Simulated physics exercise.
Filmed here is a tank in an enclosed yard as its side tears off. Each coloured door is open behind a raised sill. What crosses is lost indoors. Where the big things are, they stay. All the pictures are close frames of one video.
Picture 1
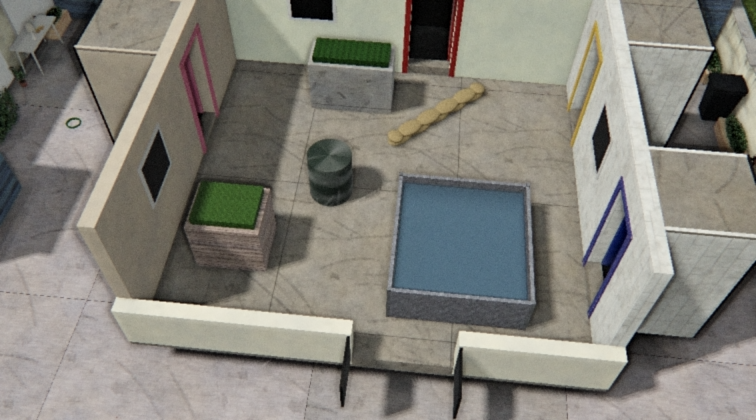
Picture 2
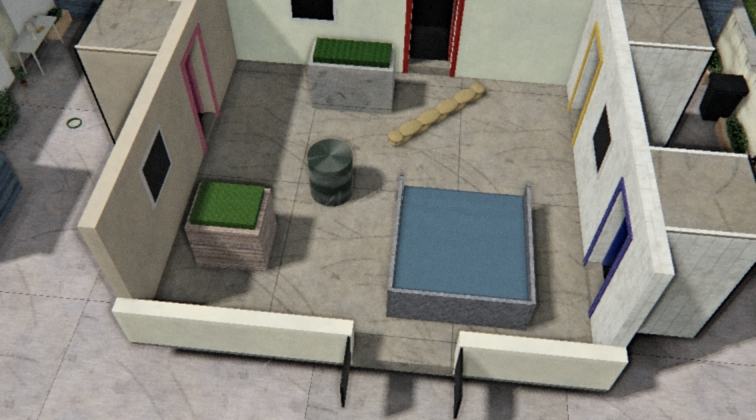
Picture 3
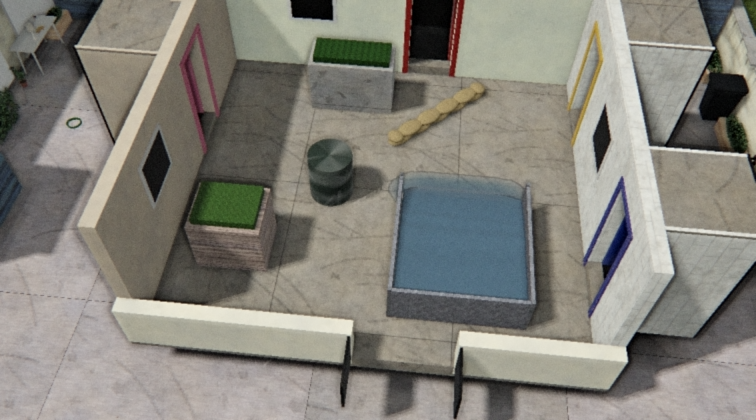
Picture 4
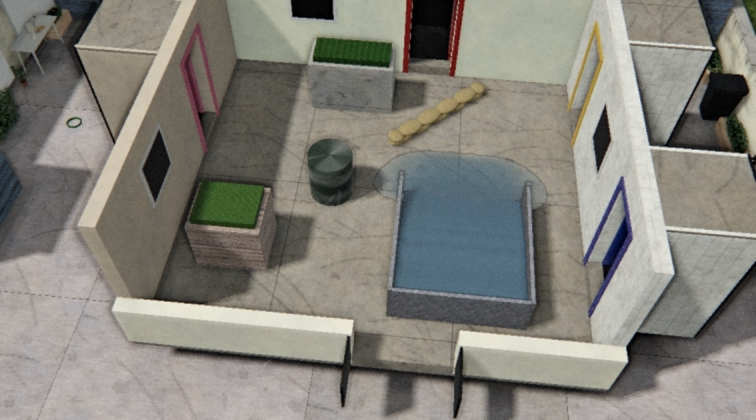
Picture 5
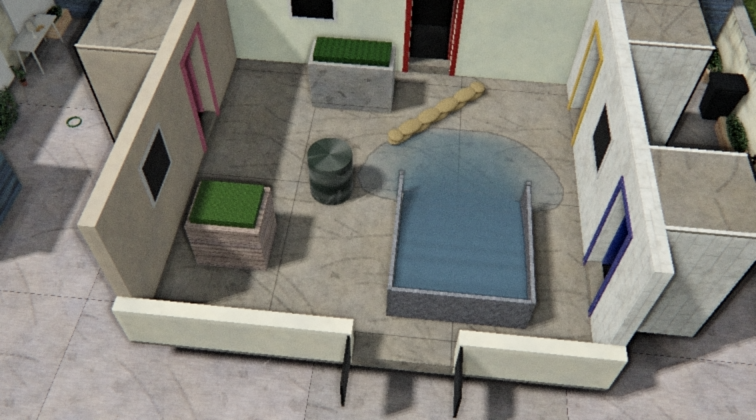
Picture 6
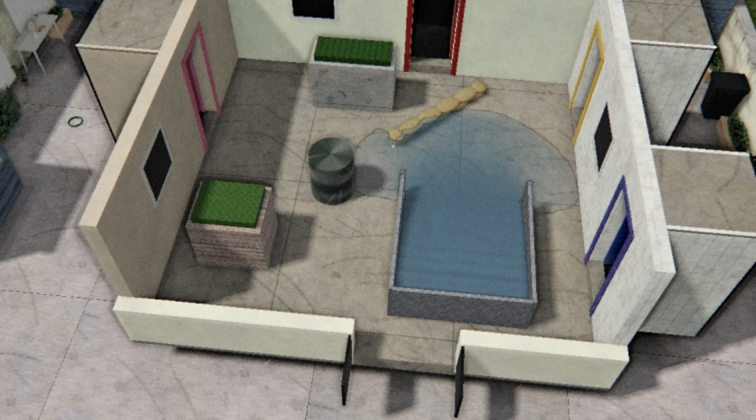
Water pouring from the open far side of a tank in a walled yard, fanning across the paving to a row of tan blocks.
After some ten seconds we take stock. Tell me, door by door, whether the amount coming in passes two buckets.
At the pink door it stays within two buckets; at the red door it stays within two buckets; at the blue door it stays within two buckets; at the yellow door it passes two buckets.
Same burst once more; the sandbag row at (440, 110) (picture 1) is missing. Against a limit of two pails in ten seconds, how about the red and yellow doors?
Then red ends up above, yellow ends up above.
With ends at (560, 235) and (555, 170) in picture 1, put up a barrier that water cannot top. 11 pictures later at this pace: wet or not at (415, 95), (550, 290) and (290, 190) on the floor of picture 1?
Results in order: Swamped / bone-dry / bone-dry.
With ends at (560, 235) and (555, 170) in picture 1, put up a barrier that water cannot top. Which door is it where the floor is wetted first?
Earliest: The yellow-painted one.
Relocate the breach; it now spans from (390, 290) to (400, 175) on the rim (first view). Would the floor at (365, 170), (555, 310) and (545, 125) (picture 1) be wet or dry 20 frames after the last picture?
Following the listed order, the three come out reached by the spill, not reached and not reached.
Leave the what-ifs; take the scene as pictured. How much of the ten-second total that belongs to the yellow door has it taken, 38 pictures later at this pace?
That share would be near 95 %.
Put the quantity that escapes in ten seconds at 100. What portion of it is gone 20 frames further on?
Close to 40 per cent.
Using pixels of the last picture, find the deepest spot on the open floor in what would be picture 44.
At about (583, 334).
A moment on, water covers 35 % of the floor; the pink door not reached, the red door not reached, the blue door not reached, the yellow door wet at the sill, nothing in.
Next, water covers 40 % of the floor; the pink door not reached, the red door wet at the sill, nothing in, the blue door not reached, the yellow door under two buckets in.
Then, water covers 50 % of the floor; the pink door wet at the sill, nothing in, the red door wet at the sill, nothing in, the blue door not reached, the yellow door far over two buckets in.
Later, water covers 75 % of the floor; the pink door wet at the sill, nothing in, the red door wet at the sill, nothing in, the blue door wet at the sill, nothing in, the yellow door far over two buckets in.
In the end, water covers 95 % of the floor; the pink door under two buckets in, the red door wet at the sill, nothing in, the blue door under two buckets in, the yellow door far over two buckets in.
